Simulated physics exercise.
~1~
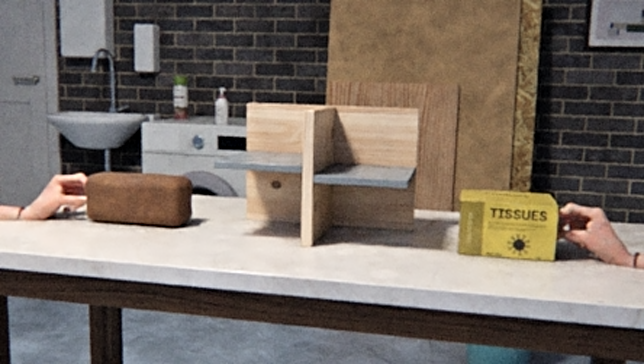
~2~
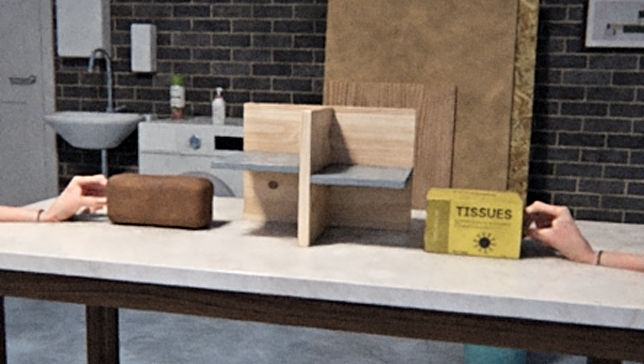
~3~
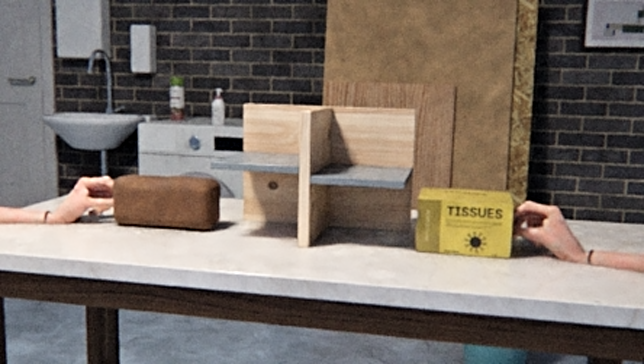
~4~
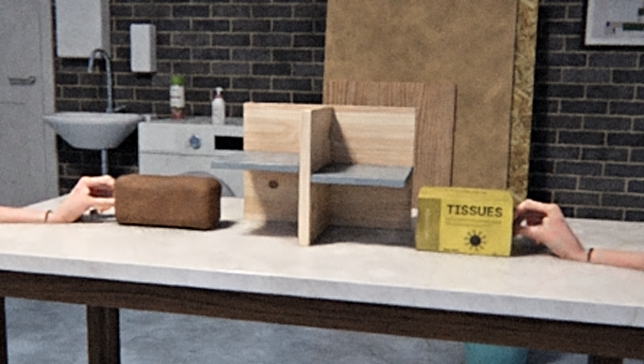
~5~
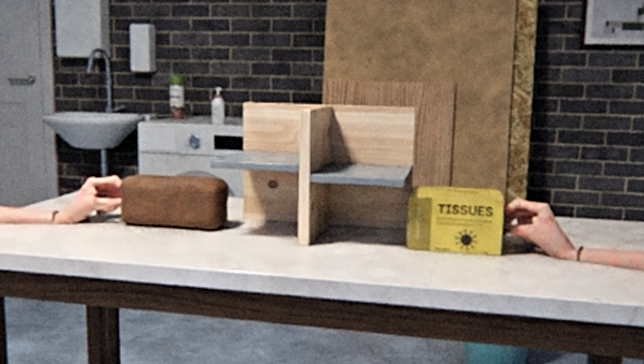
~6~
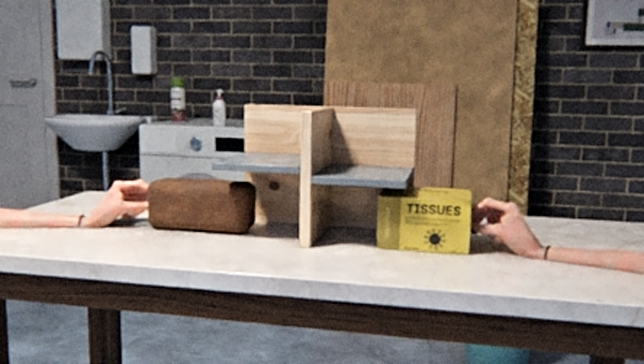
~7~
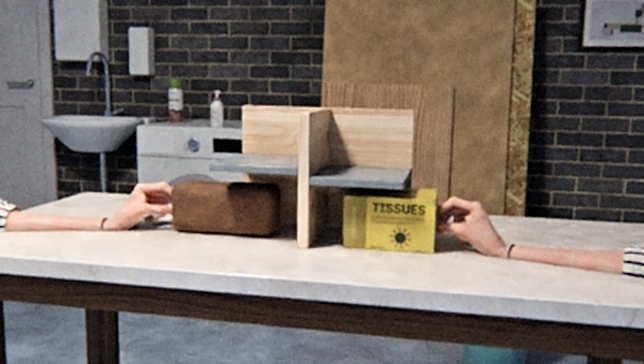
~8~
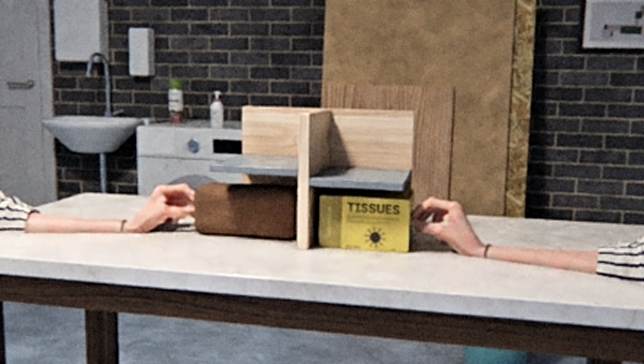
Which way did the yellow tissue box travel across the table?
It moved to the left, pushed by the hand on the right side toward the wooden rack.
Two hands slid a brown loaf and a yellow tissue box across a table toward a small wooden rack, the loaf going right and the box going left, until each ended up under the low grey shelf on its side.
